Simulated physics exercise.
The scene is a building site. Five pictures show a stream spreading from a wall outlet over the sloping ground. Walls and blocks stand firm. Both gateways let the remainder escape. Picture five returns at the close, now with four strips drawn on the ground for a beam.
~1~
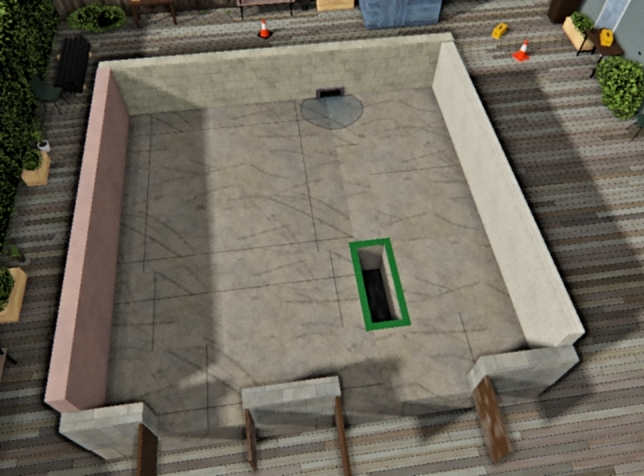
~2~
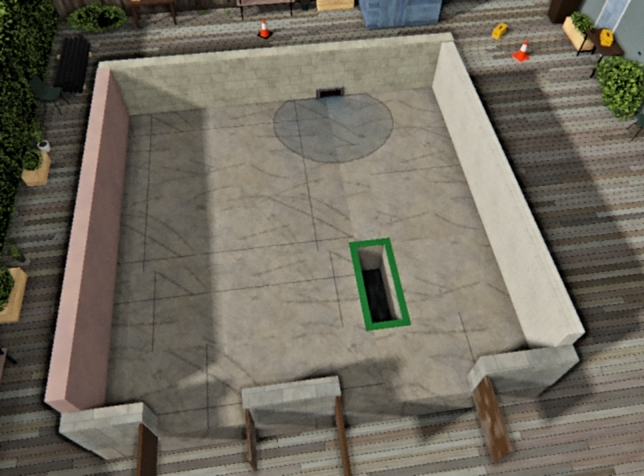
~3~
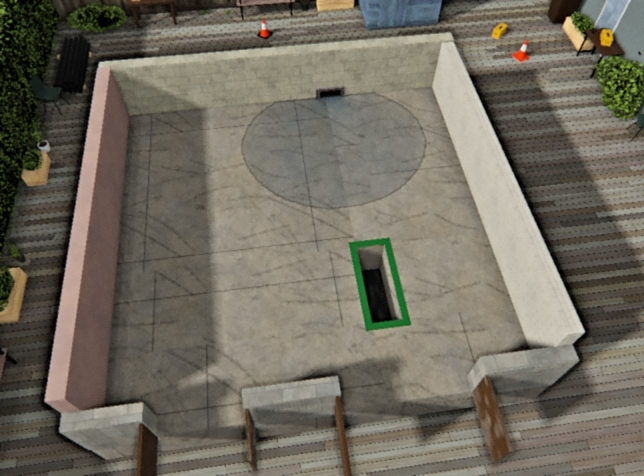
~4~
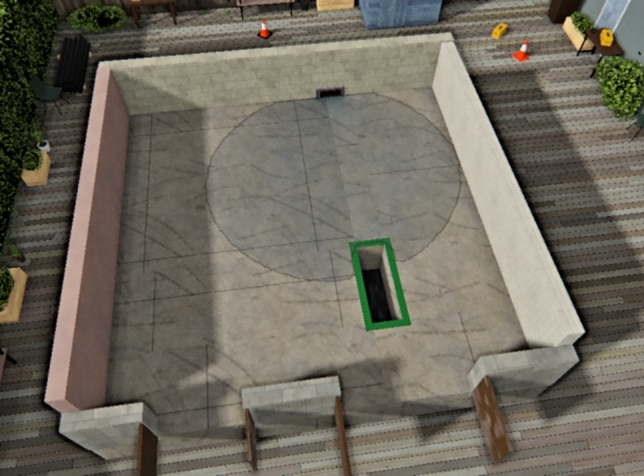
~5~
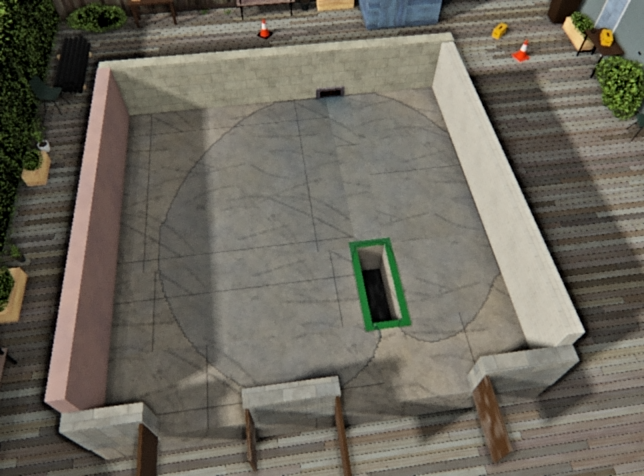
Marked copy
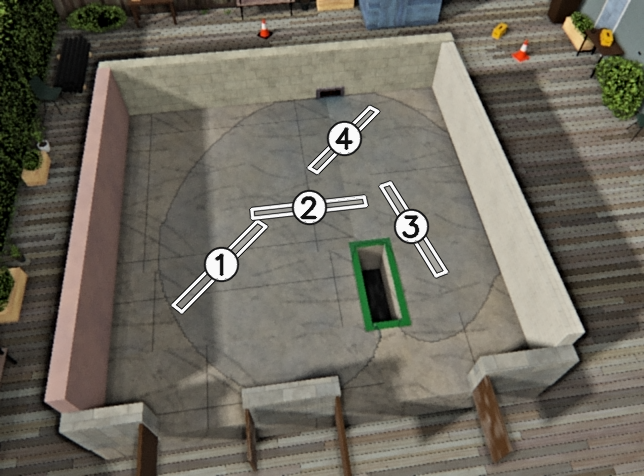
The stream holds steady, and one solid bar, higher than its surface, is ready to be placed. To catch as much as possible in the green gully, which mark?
1.
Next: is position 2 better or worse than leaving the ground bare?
It is worse.
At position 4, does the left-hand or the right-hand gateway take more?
The left gate.
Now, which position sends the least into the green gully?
It is 4.
On the marked copy, 1 from (177, 308) to (261, 223); 2 from (252, 213) to (365, 201); 3 from (385, 184) to (441, 273); 4 from (313, 170) to (373, 109).
For position 1, about 25 % of the stream runs into the green gully, about 74 % out by the gates.
For position 2, about 17 % of the stream runs into the green gully, about 83 % out by the gates.
For position 3, about 18 % of the stream runs into the green gully, about 82 % out by the gates.
For position 4, about 8 % of the stream runs into the green gully, about 92 % out by the gates.
